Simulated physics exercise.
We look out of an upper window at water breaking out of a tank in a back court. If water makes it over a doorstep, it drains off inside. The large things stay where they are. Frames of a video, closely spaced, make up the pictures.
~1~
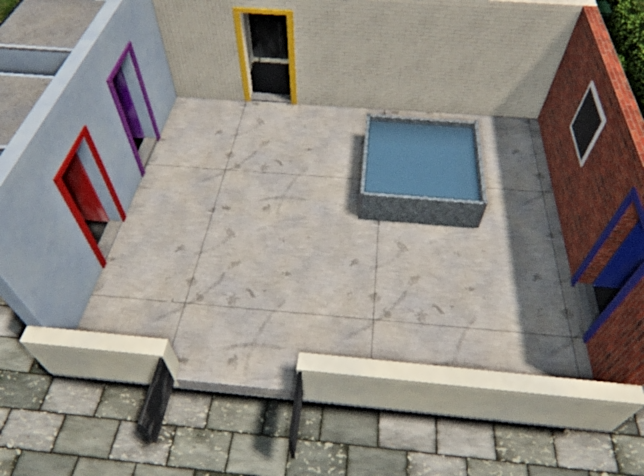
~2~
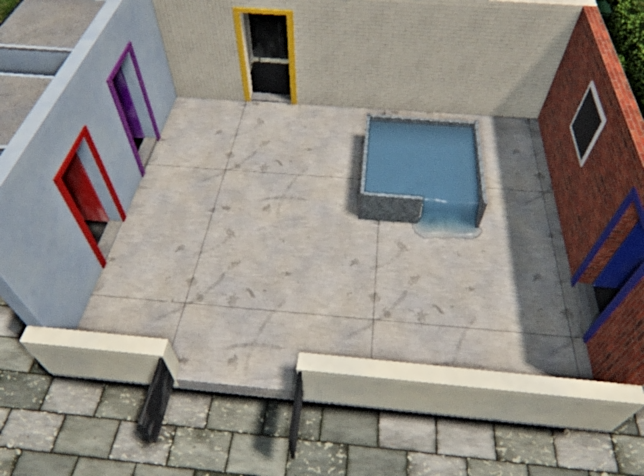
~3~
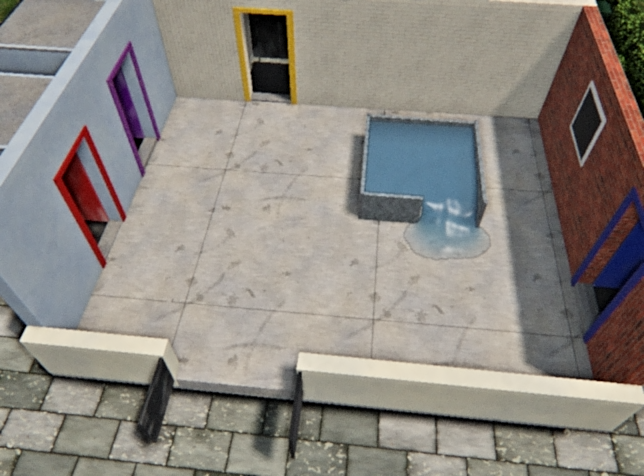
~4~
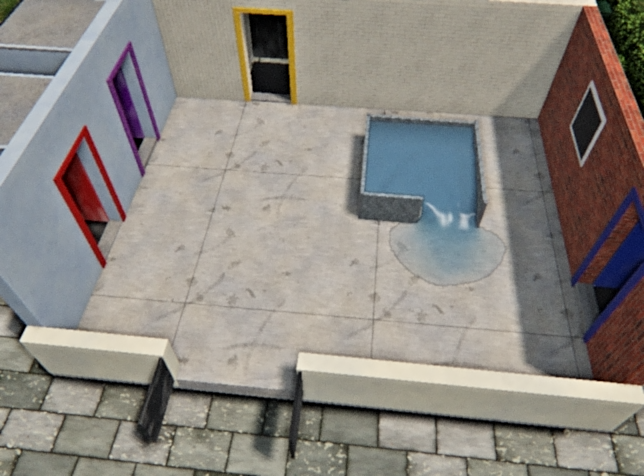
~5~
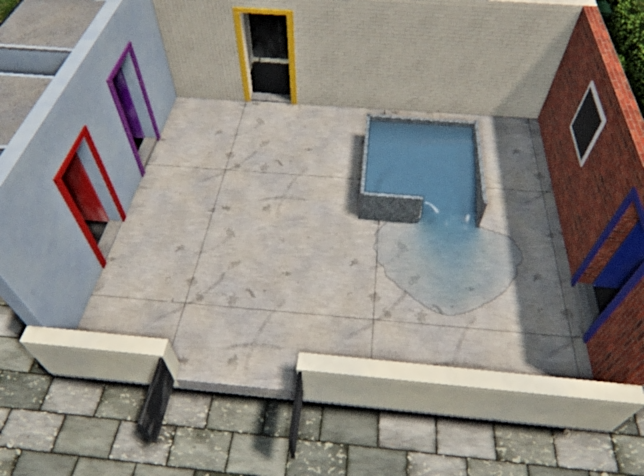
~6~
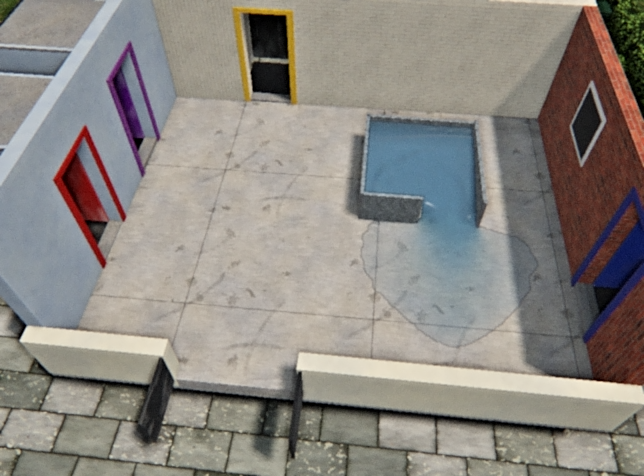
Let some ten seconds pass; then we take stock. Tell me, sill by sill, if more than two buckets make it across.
Red door: Yes, more than two; blue door: No, two or fewer; yellow door: No, two or fewer; purple door: No, two or fewer.
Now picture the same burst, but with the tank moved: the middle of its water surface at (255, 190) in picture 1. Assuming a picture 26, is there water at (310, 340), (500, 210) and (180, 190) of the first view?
As listed: Reached, untouched, untouched.
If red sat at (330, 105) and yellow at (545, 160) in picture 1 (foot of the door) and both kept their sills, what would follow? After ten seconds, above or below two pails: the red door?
Answer: Red door stays below the line.
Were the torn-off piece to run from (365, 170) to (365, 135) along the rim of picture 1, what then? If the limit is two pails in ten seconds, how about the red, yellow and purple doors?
Result - red door: Above the limit; yellow door: Above the limit; purple door: Above the limit.
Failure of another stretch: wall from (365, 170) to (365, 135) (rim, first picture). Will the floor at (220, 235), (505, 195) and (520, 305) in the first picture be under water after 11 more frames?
Submerged, unwetted, unwetted.
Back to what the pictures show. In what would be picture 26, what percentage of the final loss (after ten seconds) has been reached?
About 10 per cent.
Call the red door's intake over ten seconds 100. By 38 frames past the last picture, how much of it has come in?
It works out at roughly 5 percent of the ten-second total.
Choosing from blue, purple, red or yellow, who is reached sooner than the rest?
The blue door.
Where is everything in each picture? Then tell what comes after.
The first picture shows still water in the water tank at (422, 159).
In the second picture, the front is at (417, 227), out from the gap at (448, 217).
In the third picture, the front is at (424, 252), out from the gap at (448, 217).
In the fourth picture, the front is at (432, 279), out from the gap at (448, 218).
In the fifth picture, water pours out at (448, 218) and has run to (440, 309).
In the sixth picture, water pours out at (448, 218) and has run to (458, 341).
A moment on, water covers 20 % of the floor; the red door not reached, the blue door wet at the sill, nothing in, the yellow door not reached, the purple door not reached.
Next, water covers 25 % of the floor; the red door not reached, the blue door wet at the sill, nothing in, the yellow door not reached, the purple door not reached.
Then, water covers 30 % of the floor; the red door not reached, the blue door under two buckets in, the yellow door not reached, the purple door not reached.
Later, water covers 55 % of the floor; the red door under two buckets in, the blue door under two buckets in, the yellow door not reached, the purple door not reached.
In the end, water covers 75 % of the floor; the red door over two buckets in, the blue door under two buckets in, the yellow door not reached, the purple door wet at the sill, nothing in.
